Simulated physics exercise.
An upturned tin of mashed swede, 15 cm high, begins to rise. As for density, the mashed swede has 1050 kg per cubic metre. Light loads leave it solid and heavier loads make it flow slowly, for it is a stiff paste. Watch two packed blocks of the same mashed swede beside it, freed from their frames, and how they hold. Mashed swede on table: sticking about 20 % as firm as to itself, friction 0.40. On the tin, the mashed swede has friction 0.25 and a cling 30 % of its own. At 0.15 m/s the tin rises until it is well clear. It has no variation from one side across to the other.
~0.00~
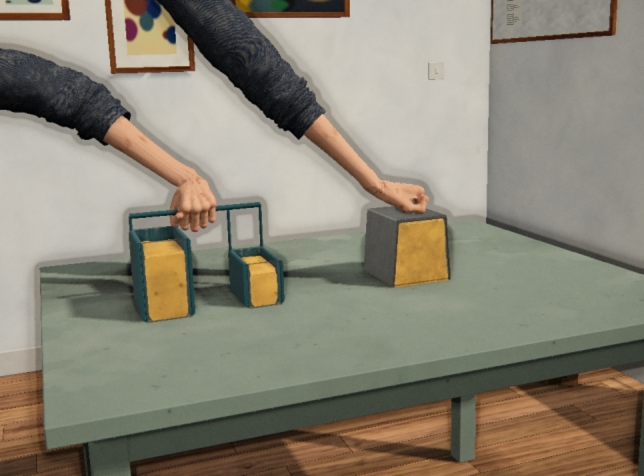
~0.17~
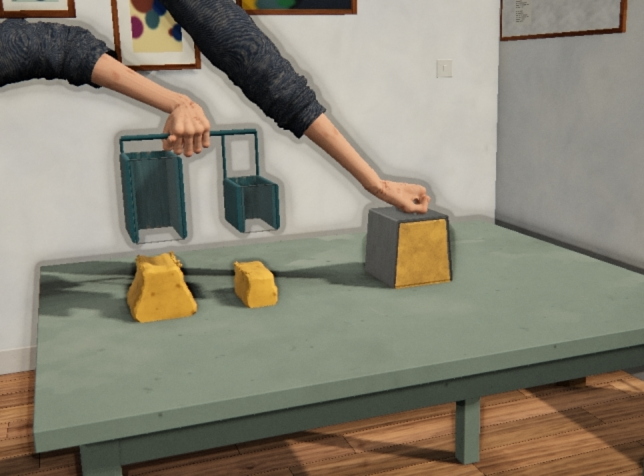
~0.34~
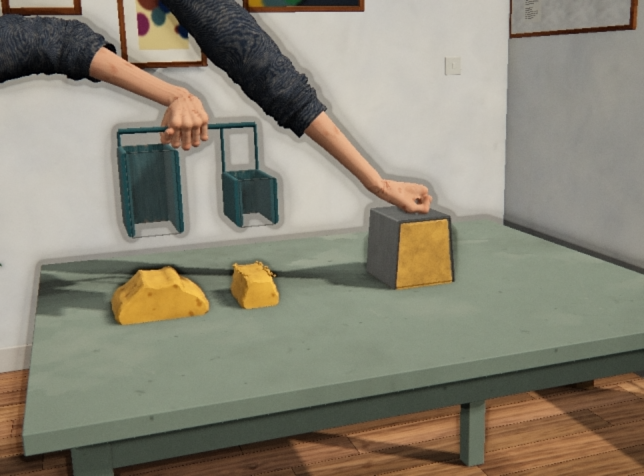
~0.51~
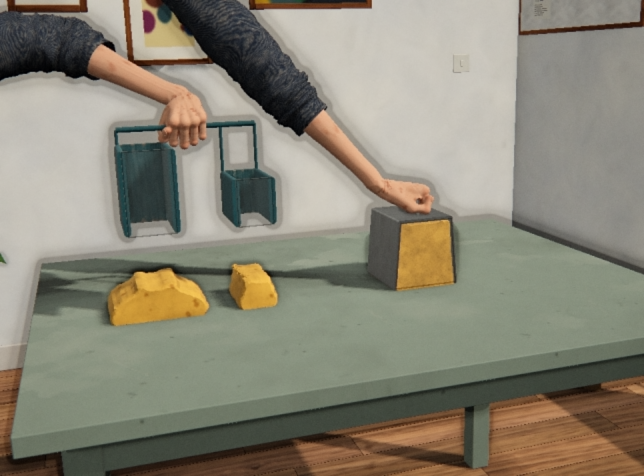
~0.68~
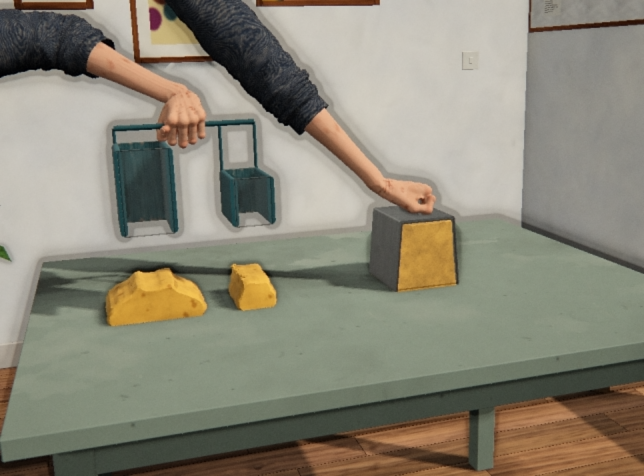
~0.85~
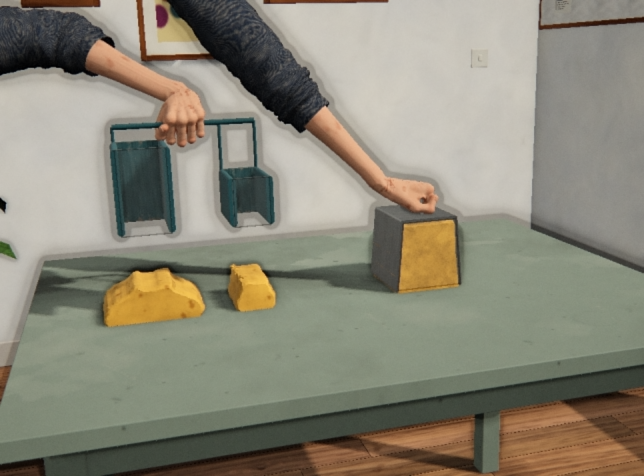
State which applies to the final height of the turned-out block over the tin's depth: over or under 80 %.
That value is under.
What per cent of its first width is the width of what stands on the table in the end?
About 230 %.
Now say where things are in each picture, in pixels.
Top corner of the tin at (444, 218), not yet moved; top of the mashed swede at (408, 224); blocks stand 14 cm, 7.9 cm (left to right), in the first frame.
Top corner of the tin at (446, 219), not yet moved; top of the mashed swede at (409, 224); blocks stand 11 cm, 7.0 cm (left to right), in the second frame.
Top corner of the tin at (448, 219), not yet moved; top of the mashed swede at (410, 225); blocks stand 8.0 cm, 6.6 cm (left to right), in the third frame.
Top corner of the tin at (450, 220), not yet moved; top of the mashed swede at (411, 225); blocks stand 7.7 cm, 6.4 cm (left to right), in the fourth frame.
Top corner of the tin at (452, 220), not yet moved; top of the mashed swede at (412, 225); blocks stand 7.6 cm, 6.4 cm (left to right), in the fifth frame.
Top corner of the tin at (454, 220), not yet moved; top of the mashed swede at (406, 227); blocks stand 7.6 cm, 6.4 cm (left to right), in the sixth frame.
After 1.32 s, the tin is up by 7.0 cm.
After 1.88 s, the tin is up by 15 cm; what stands on the table is 55 % of the tin's depth.
After 2.43 s, the tin is up by 24 cm; what stands on the table is 54 % of the tin's depth.
After 2.99 s, the tin is up by 27 cm; what stands on the table is 53 % of the tin's depth.
After 3.09 s, at the end, the tin is up by 27 cm; what stands on the table is 53 % of the tin's depth.
